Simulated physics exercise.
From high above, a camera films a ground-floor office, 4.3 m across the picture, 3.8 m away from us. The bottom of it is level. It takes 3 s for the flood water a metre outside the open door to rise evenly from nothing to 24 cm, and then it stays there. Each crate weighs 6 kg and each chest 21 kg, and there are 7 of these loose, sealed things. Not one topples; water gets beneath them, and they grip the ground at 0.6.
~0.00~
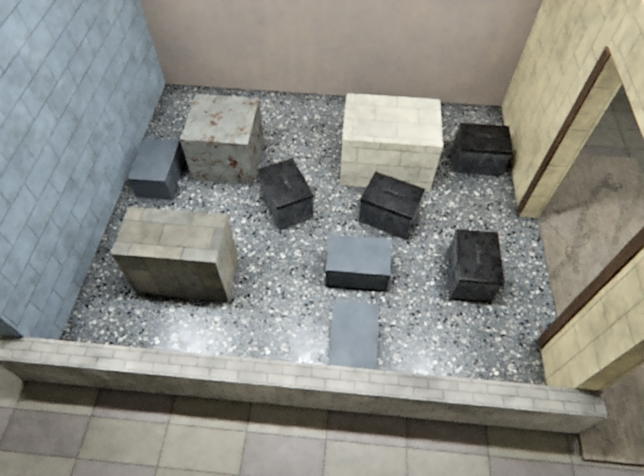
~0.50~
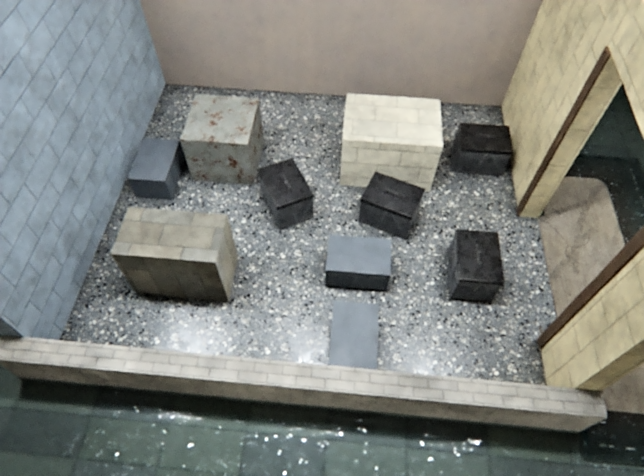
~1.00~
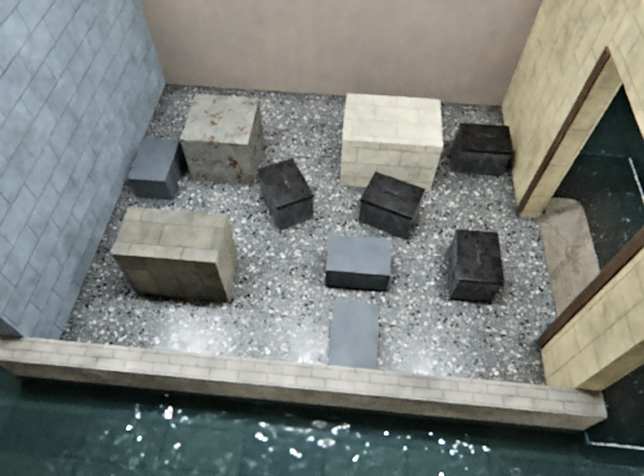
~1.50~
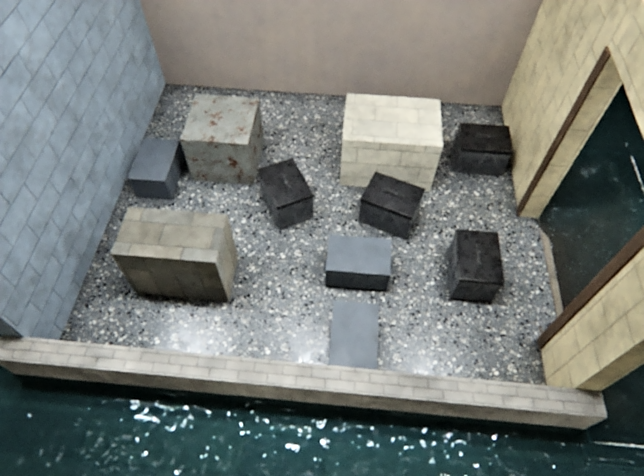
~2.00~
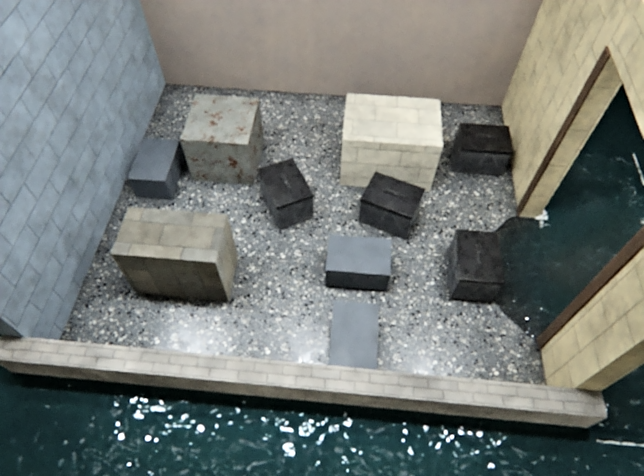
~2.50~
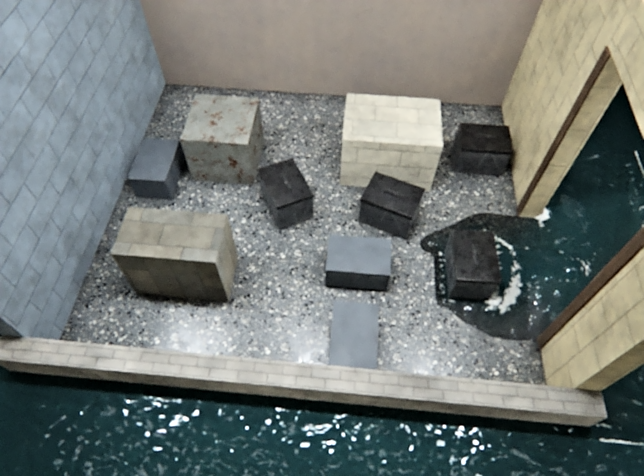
A ground-floor room with a speckled grey floor, a blue-grey wall at left and a doorway at right is seen from high above by a still camera. Pale and stained blocks, smaller grey-blue boxes and several black ones stand scattered across it. Dark green water covers the paving outside, then slips through the doorway and spreads around the nearest black box, while the objects barely move.
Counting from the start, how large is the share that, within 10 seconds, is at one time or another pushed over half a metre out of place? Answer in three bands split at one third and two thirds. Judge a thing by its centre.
Two thirds or more.
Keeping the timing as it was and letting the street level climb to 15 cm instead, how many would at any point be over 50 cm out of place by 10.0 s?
Under that setup the answer is 4.
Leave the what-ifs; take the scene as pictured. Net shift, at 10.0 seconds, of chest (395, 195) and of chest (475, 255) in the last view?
Respectively 200 and 350 centimetres.
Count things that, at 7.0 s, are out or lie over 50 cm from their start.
By my tally, 5.
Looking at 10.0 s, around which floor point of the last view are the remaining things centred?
Near (220, 209).
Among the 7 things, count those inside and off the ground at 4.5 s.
I'd say 0 of them.
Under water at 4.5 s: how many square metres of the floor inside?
Wet area: Approx. 7.5 m2.
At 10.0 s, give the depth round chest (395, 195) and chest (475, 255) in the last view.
First about 17 cm, second about 19 cm.
After 3.5 s 1 of 7 are over 50 cm from their spots; 0 afloat.
After 4.5 s 4 of 7 are over 50 cm from their spots; 0 afloat.
After 7.0 s 5 of 7 are over 50 cm from their spots; 5 afloat.
After 10.0 s 6 of 7 are over 50 cm from their spots, and 6 have been at some point; 6 afloat.
